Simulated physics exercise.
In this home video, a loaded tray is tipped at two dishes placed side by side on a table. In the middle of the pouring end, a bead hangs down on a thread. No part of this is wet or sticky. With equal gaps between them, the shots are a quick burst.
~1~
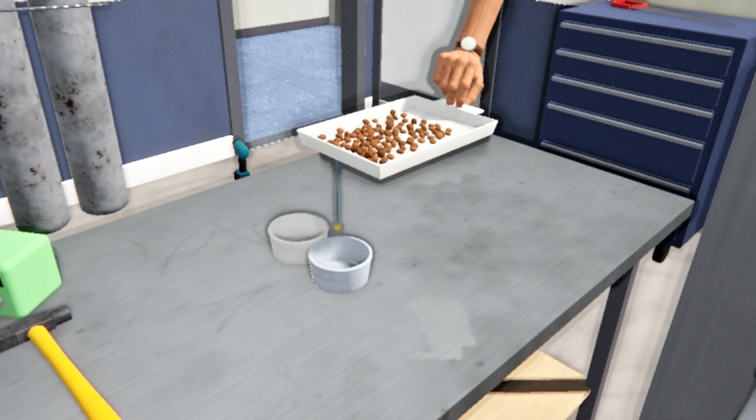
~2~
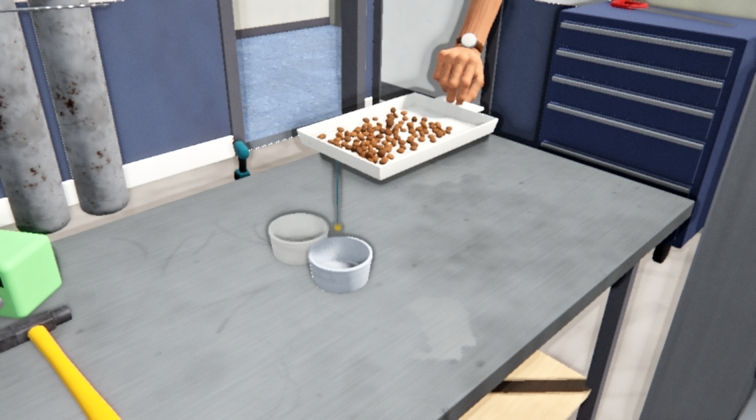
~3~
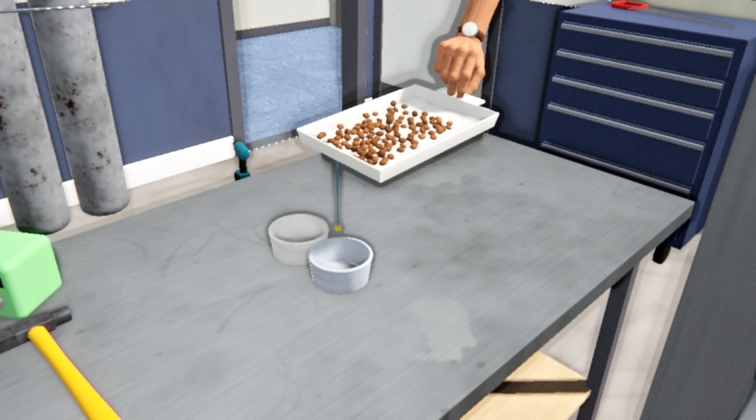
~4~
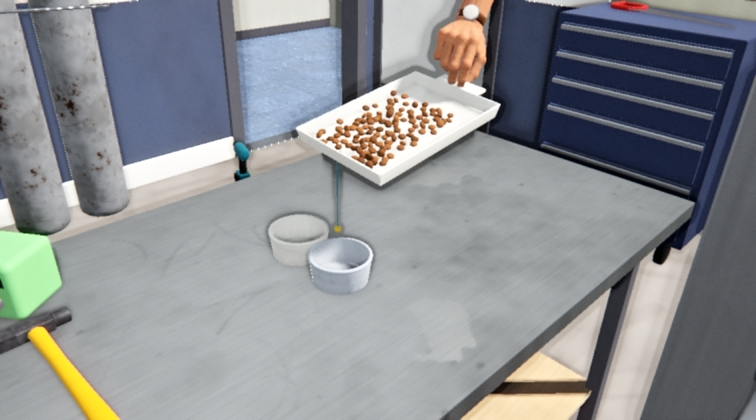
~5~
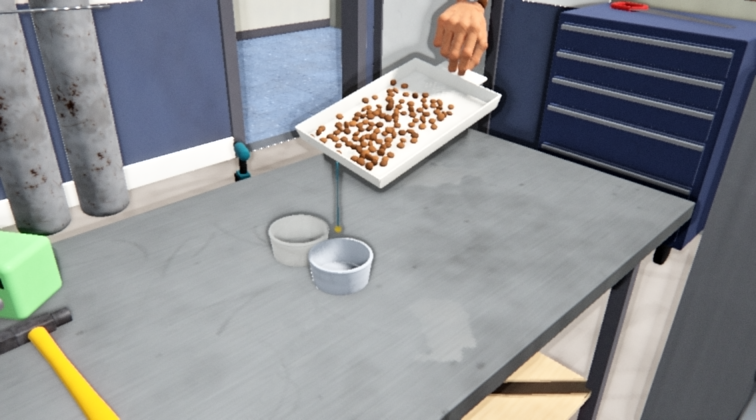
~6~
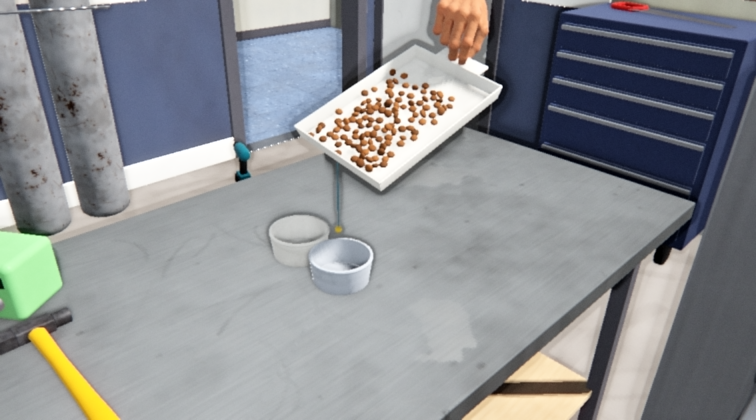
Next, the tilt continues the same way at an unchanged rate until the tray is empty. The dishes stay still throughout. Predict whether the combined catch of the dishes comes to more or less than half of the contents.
The combined catch is less than half.
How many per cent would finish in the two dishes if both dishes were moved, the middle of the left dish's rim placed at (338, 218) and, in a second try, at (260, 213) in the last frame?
In order: 10 percent and 0 percent.
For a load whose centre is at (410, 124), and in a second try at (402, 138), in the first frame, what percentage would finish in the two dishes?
Near 30 % and 40 %.
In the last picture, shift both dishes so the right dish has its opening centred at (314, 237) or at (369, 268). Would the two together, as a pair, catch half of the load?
At place one not up to half; at place two in excess of half.
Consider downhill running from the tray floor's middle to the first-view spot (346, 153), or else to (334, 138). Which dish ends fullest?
The left-side dish first and the left-side dish second.
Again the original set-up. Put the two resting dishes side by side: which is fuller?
Observation: The one at right.
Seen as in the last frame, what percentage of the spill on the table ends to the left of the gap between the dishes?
I'd put it at around 0 per cent.
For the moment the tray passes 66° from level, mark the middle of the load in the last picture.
The load is centred around (373, 155).
Just after the last frame, tray tipped steeply; almost all on the tray; just a few in the air.
A moment on, tray tipped past a quarter turn; roughly a quarter on the tray; about a tenth in the right dish; roughly a third outside both; roughly a quarter in the air.
Further on, tray tipped past a quarter turn; roughly a quarter in the right dish; the larger part outside both.
When it is over, tray tipped past a quarter turn; roughly a quarter in the right dish; not one in the left dish; the larger part outside both.
